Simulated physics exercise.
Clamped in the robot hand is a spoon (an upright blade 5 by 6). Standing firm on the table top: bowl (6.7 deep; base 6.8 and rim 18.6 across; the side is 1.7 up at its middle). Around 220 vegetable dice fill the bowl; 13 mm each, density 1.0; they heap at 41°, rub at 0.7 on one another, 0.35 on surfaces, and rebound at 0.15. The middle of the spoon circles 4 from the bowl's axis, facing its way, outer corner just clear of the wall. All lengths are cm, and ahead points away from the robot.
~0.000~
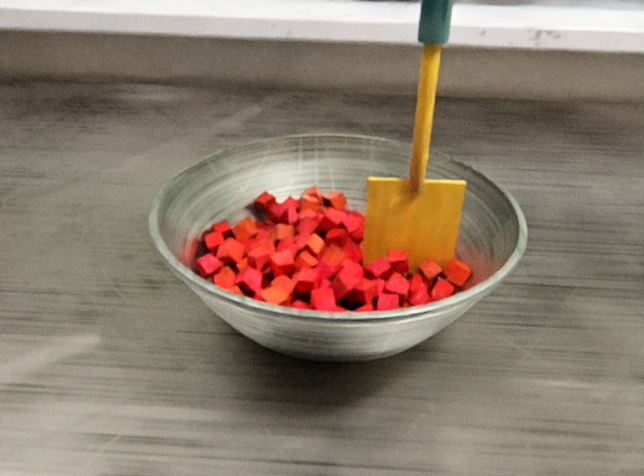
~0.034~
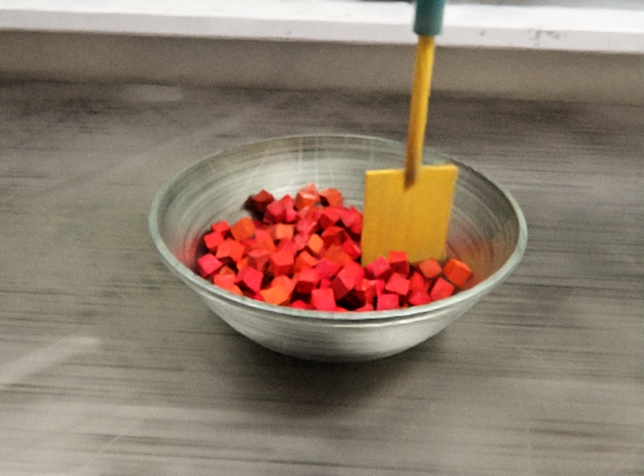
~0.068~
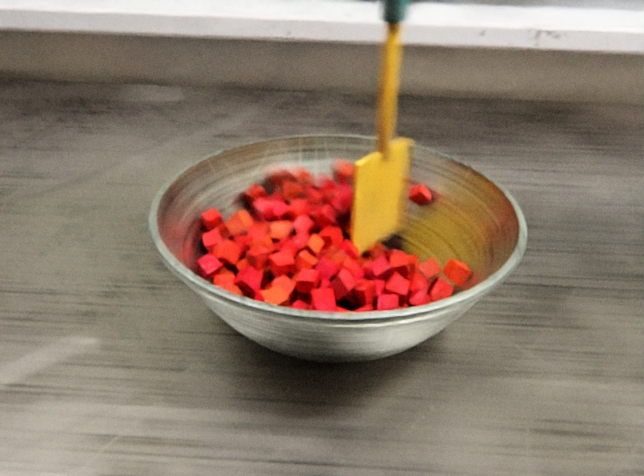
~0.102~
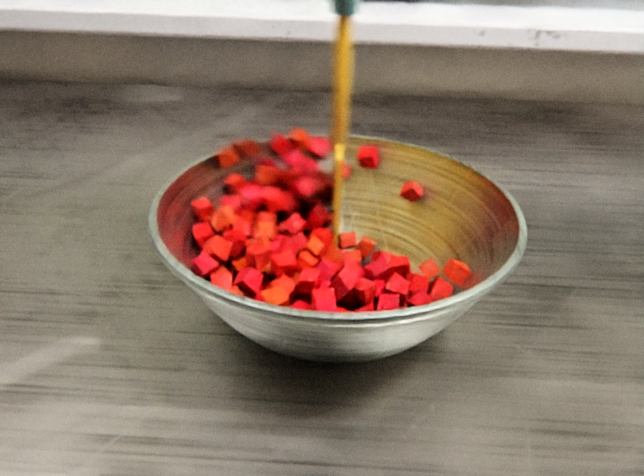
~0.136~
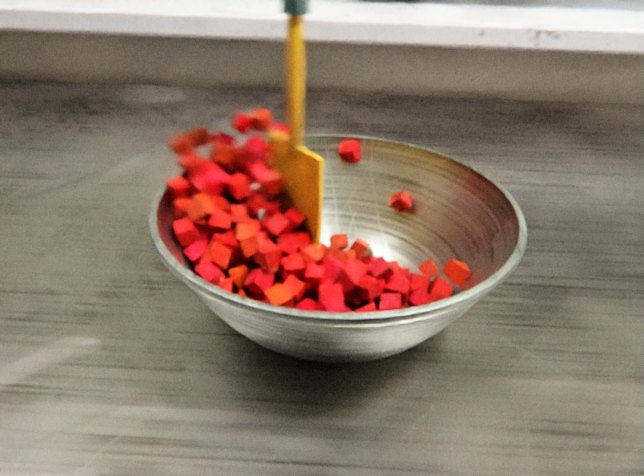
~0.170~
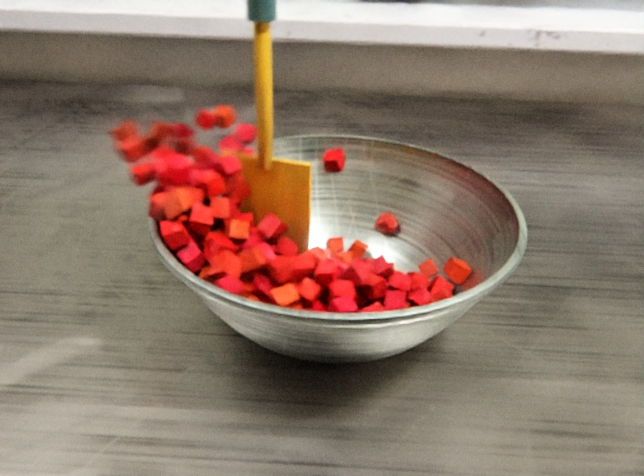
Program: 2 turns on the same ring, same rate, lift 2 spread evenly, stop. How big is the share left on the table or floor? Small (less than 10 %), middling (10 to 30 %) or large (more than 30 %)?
A large share, more than 30 %, ends on the table or floor.
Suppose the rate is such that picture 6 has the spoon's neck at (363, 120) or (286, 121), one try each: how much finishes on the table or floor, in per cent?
Some 15 and 35 per cent.
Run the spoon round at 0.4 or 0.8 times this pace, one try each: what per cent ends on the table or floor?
About 15 and 35 per cent.
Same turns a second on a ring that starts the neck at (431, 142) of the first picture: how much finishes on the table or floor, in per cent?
About 35 per cent.
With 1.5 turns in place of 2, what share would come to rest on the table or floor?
In that case some 40 per cent.
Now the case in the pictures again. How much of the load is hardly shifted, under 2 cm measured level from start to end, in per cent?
Roughly 5 per cent.
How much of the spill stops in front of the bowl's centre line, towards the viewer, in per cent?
About 70 per cent.
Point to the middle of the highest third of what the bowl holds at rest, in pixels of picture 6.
At about (322, 273).
After 0.36 s, 20° round, highest piece 11 above the table; 154 in the bowl, 28 on the table or floor, 34 in flight or on the tool.
After 0.55 s, 232° round, highest piece 9 above the table; 133 in the bowl, 73 on the table or floor, 10 in flight or on the tool.
After 0.85 s, 0° round, highest piece 5 above the table; 130 in the bowl, 86 on the table or floor.
After 1.55 s, 0° round, highest piece 5 above the table; 130 in the bowl, 86 on the table or floor.
In the end, 130 in the bowl, 86 on the table or floor. That is 40 % on the table or floor.
